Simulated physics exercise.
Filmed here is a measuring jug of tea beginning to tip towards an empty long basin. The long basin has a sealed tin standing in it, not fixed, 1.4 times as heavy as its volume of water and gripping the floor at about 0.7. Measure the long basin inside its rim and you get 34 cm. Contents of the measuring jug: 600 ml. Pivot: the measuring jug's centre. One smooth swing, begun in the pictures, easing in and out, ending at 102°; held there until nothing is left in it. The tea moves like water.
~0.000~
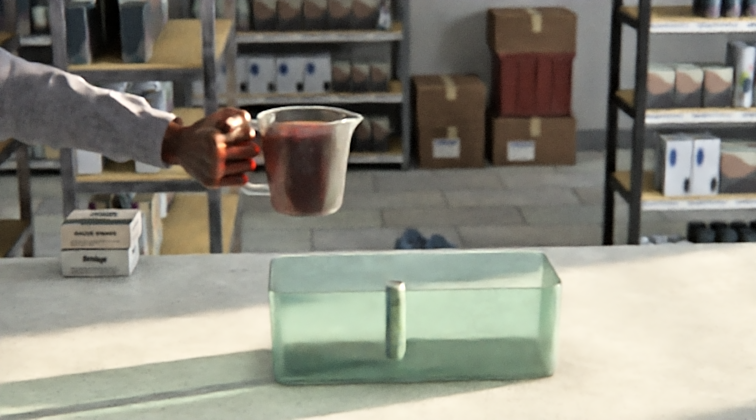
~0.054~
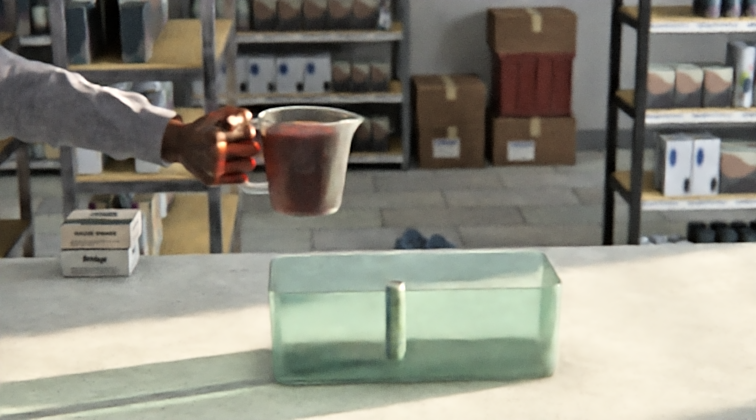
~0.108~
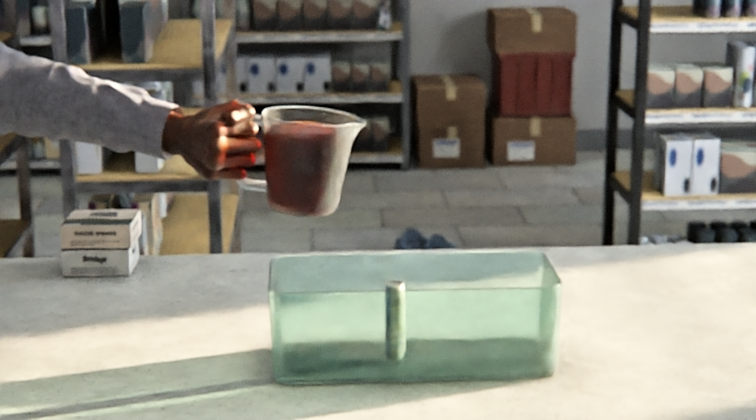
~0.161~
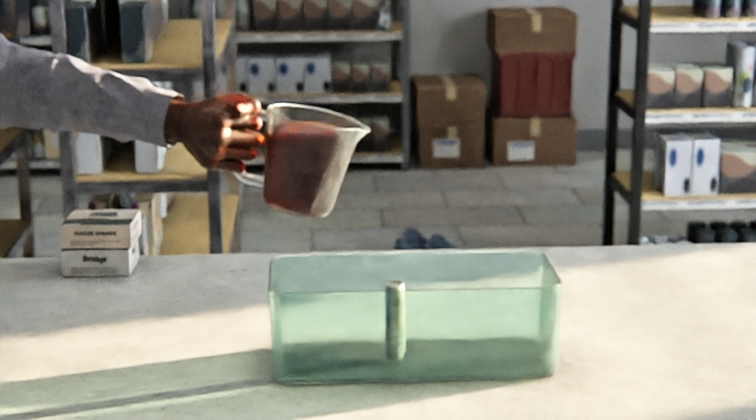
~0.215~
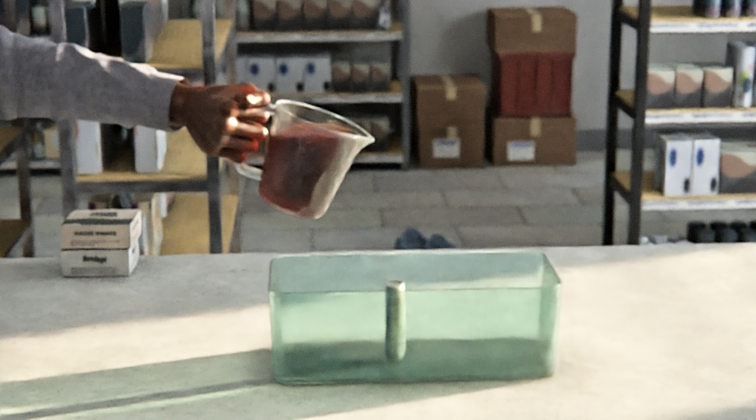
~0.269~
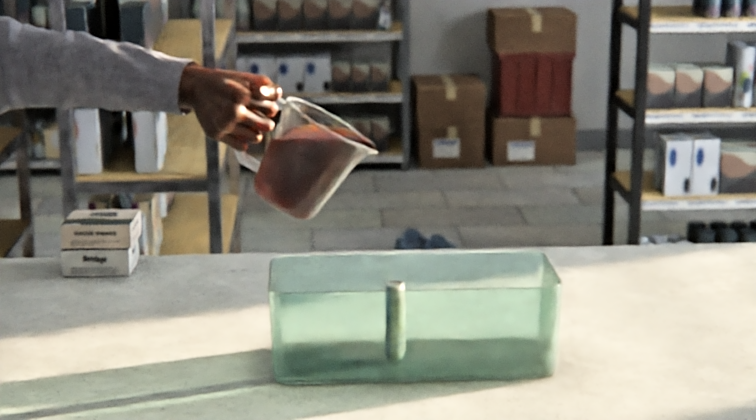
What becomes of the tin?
It is not upset.
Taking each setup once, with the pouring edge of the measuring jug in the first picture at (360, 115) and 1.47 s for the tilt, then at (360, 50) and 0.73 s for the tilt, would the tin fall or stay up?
Try 1: Still standing; try 2: Still standing.
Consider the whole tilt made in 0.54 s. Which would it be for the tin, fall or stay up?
In that case the tin stays vertical.
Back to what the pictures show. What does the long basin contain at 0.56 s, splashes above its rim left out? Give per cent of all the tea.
About 20 per cent.
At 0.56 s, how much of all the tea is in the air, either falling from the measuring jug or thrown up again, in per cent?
Some 26 % is the figure.
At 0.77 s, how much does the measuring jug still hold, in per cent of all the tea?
About 10 per cent.
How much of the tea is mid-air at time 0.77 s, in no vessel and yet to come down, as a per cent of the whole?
Around 14 percent of it is airborne.
After 0.56 s the tilt is 89° and 53 per cent is still to pour; the tin stands where it began.
After 0.77 s the tilt is 102° and 11 per cent is still to pour; the tin stands where it began.
After 0.99 s the tilt is 102° and 1 per cent is still to pour; the tin stands where it began.
After 1.23 s the tilt is 102° and 0 per cent is still to pour; the tin stands where it began.
In the end the tin stands where it began.
